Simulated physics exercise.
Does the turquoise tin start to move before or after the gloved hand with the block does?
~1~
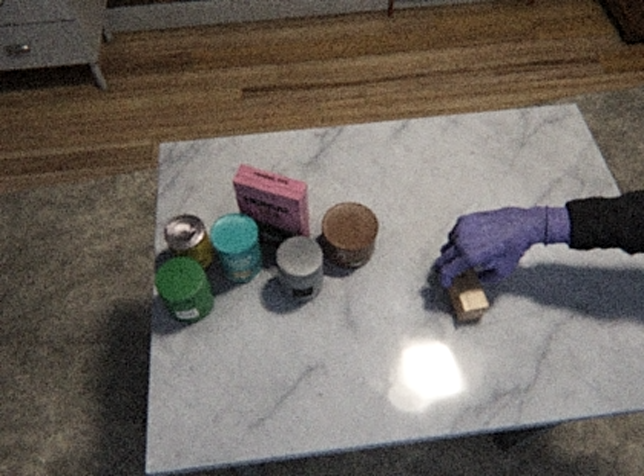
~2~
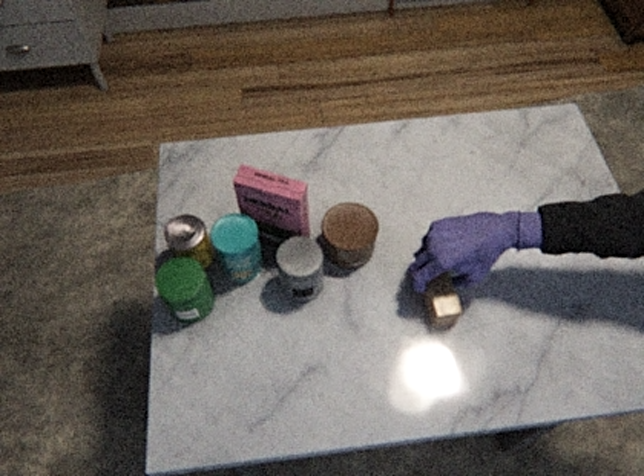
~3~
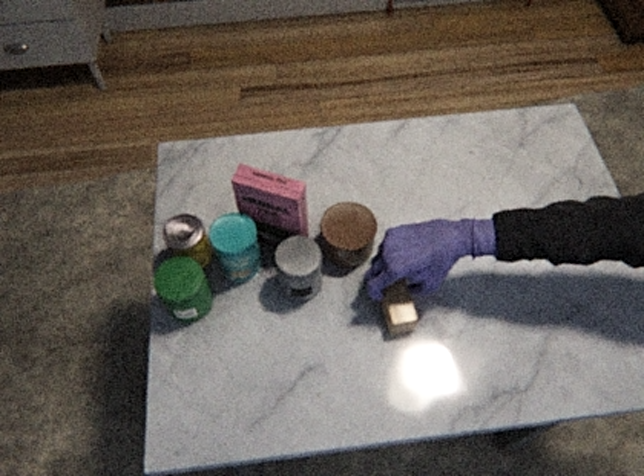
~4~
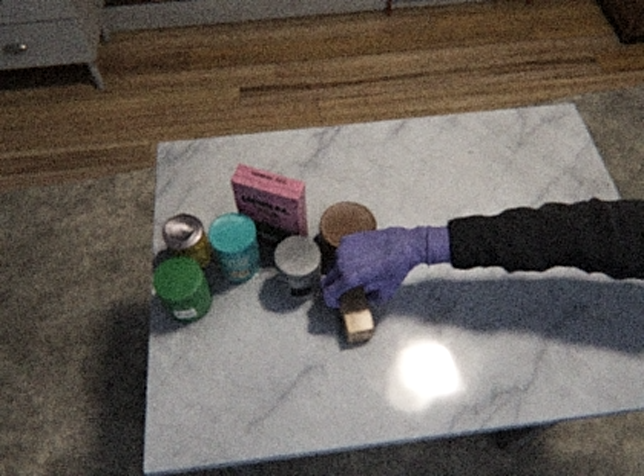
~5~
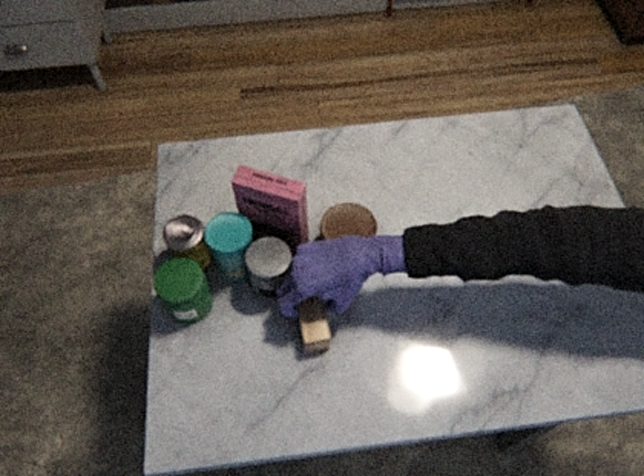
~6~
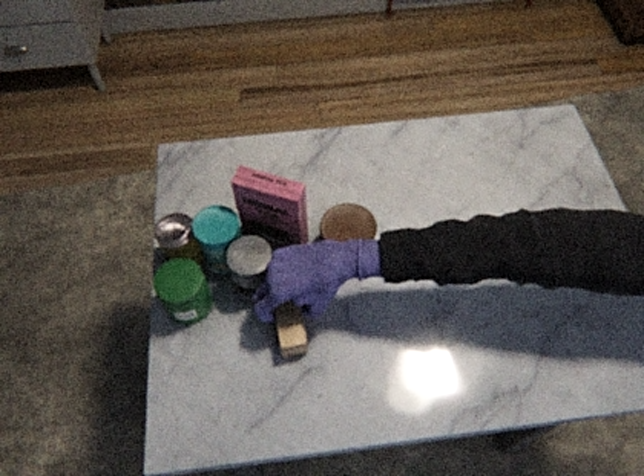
The turquoise tin starts to move after the gloved hand does. The hand is already sliding the block left early on, while the tin only shifts near the end.
